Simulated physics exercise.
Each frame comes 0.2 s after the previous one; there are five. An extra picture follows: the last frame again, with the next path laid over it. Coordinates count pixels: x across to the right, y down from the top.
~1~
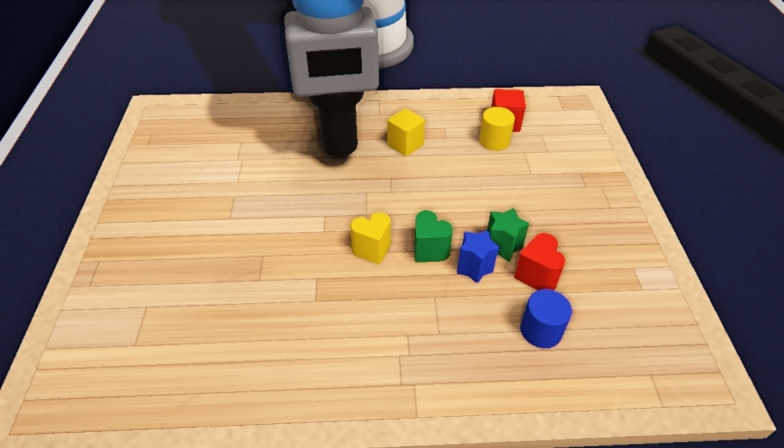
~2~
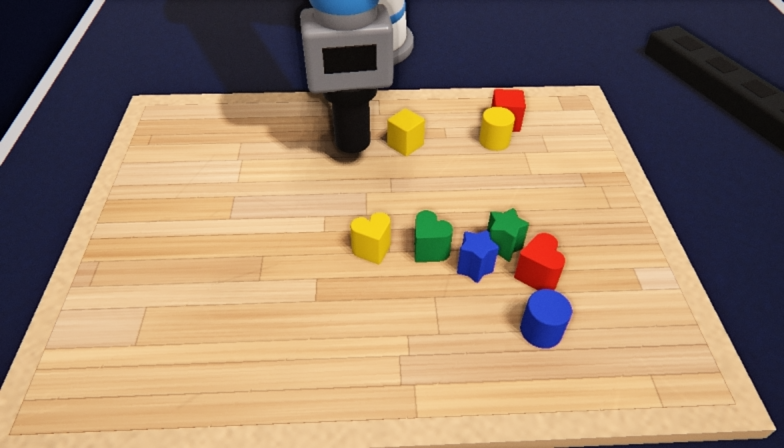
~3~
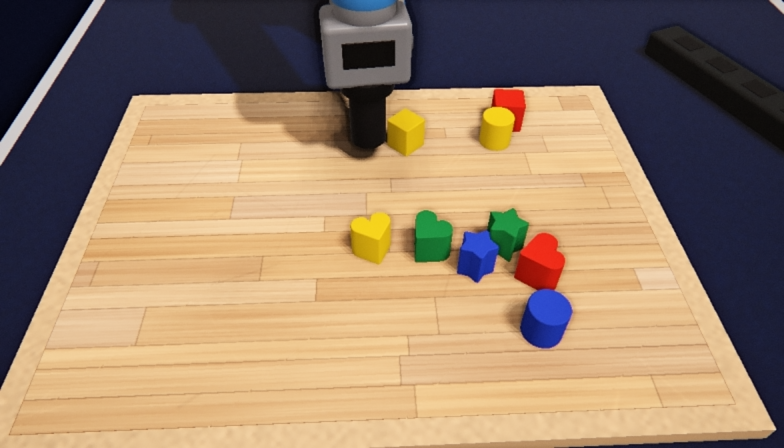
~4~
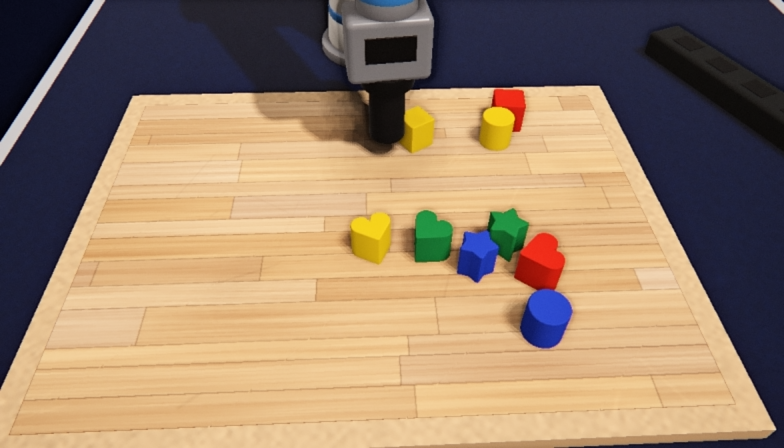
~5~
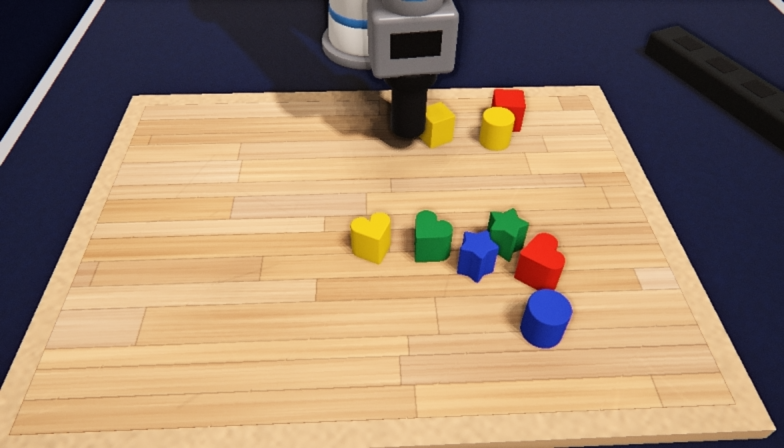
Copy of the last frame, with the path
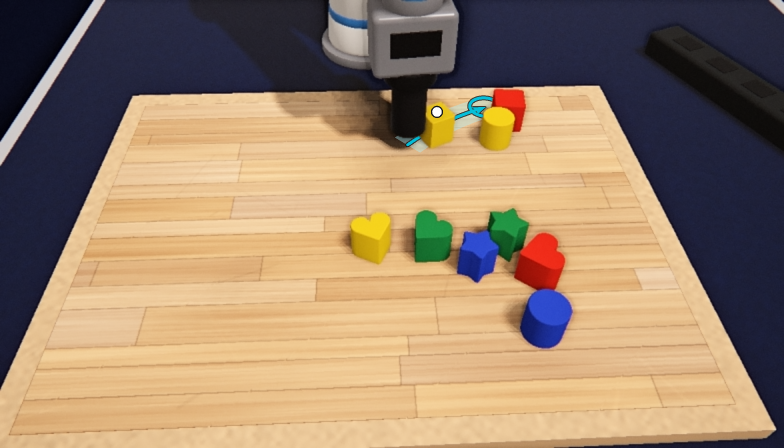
Robot arm with a black stick moving right across a wooden board, reaching the yellow cube and pushing it rightward.
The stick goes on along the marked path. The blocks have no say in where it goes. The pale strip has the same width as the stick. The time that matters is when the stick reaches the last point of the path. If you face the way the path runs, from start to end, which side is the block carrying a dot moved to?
The answer is right: Facing from the path's start to its end, that's where the block carrying a dot shifts.
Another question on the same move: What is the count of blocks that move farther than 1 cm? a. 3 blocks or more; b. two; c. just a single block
b.
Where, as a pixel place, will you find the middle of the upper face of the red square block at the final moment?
At (547, 98).
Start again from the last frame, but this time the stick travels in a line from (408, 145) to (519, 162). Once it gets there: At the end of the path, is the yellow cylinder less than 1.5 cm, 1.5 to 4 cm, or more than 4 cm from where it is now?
1.5-4 cm.
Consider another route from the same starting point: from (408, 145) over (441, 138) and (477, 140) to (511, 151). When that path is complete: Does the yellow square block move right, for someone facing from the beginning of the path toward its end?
My answer is no.
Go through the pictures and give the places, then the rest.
Lower end of the stick (340, 146), tops of blocks, yellow square block (406, 119), yellow cylinder (499, 116), red square block (510, 97), in the first frame.
Stick (353, 142), blocks as before, in the second frame.
Stick (369, 138), blocks as before, in the third frame.
Stick (387, 133), yellow square block (416, 116), in the fourth frame.
Stick (408, 128), yellow square block (437, 112), yellow cylinder (499, 116), red square block (510, 97), in the fifth frame.
The drawn path runs from (408, 145) through (444, 123) to (485, 107); the dot is on the yellow square block.
On the path given first. One third of the way, stick (433, 112); yellow square block (465, 102), turned 35° clockwise.
Two thirds of the way, stick (460, 100); yellow square block (491, 95), turned 45° clockwise; red square block (521, 96), turned 15° clockwise.
At the end, stick (488, 90); yellow square block (519, 89), turned 70° clockwise; yellow cylinder not moved; red square block (547, 98), turned 40° clockwise.
